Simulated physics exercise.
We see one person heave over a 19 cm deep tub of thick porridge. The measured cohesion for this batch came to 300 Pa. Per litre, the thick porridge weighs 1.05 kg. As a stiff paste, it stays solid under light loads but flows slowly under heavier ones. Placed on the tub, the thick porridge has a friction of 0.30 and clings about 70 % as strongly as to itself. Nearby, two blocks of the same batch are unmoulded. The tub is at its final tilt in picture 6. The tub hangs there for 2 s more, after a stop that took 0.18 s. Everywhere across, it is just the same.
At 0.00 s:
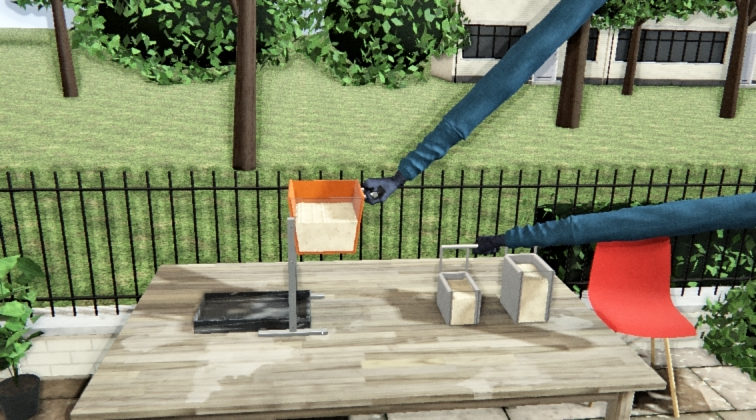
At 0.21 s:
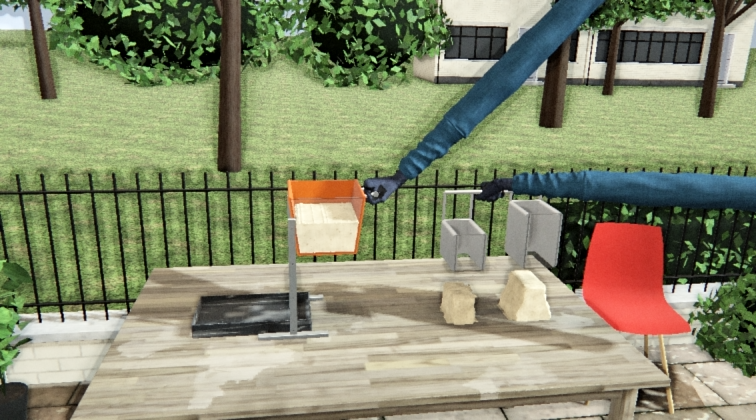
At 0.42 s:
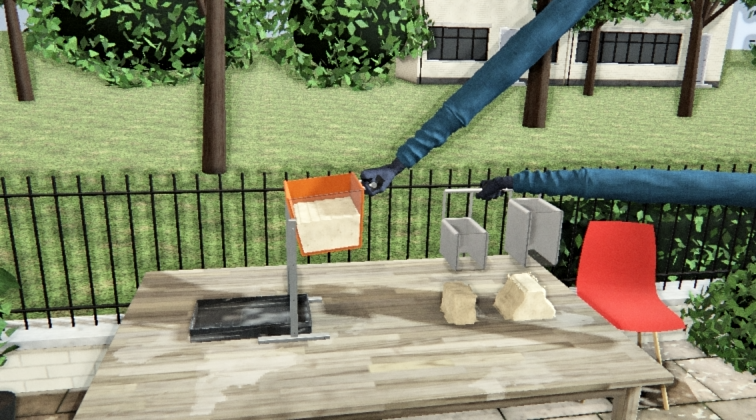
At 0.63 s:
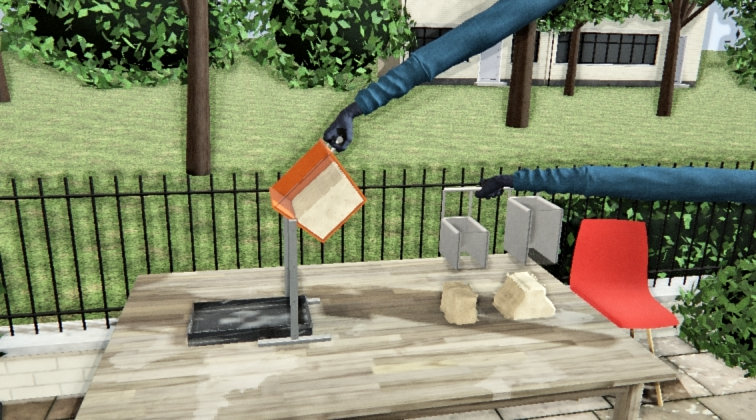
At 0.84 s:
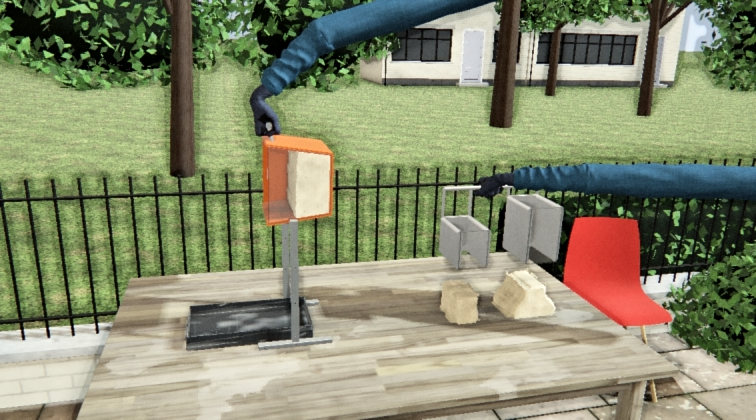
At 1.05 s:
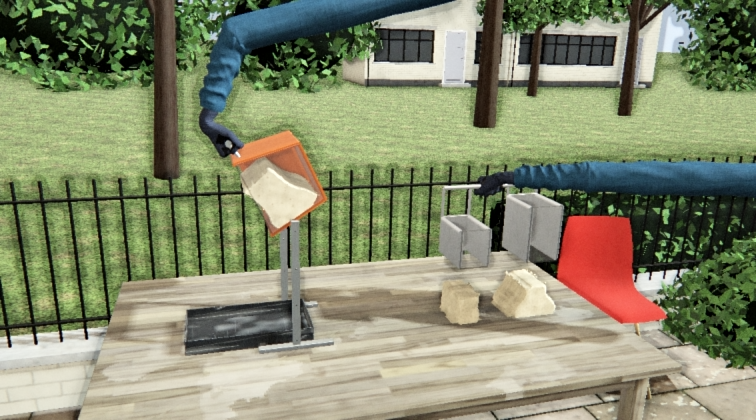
A gloved hand tipped an orange tub of thick, pale porridge over to the left on its stand, after another hand lifted two grey moulds off two blocks and the larger one slumped.
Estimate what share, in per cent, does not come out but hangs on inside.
Some 0 per cent hangs on inside.
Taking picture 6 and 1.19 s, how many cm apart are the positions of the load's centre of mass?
Some 15 cm.
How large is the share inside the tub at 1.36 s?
Around 0 percent stays in the tub.
After 1.19 s, the tub is at 115 degrees and holds 27 %.
After 1.36 s, the tub is at 115 degrees and holds 0 %.
After 1.53 s, the tub is at 115 degrees and holds 0 %.
After 1.70 s, the tub is at 115 degrees and holds 0 %.
After 3.05 s, the tub is at 115 degrees and holds 0 %.
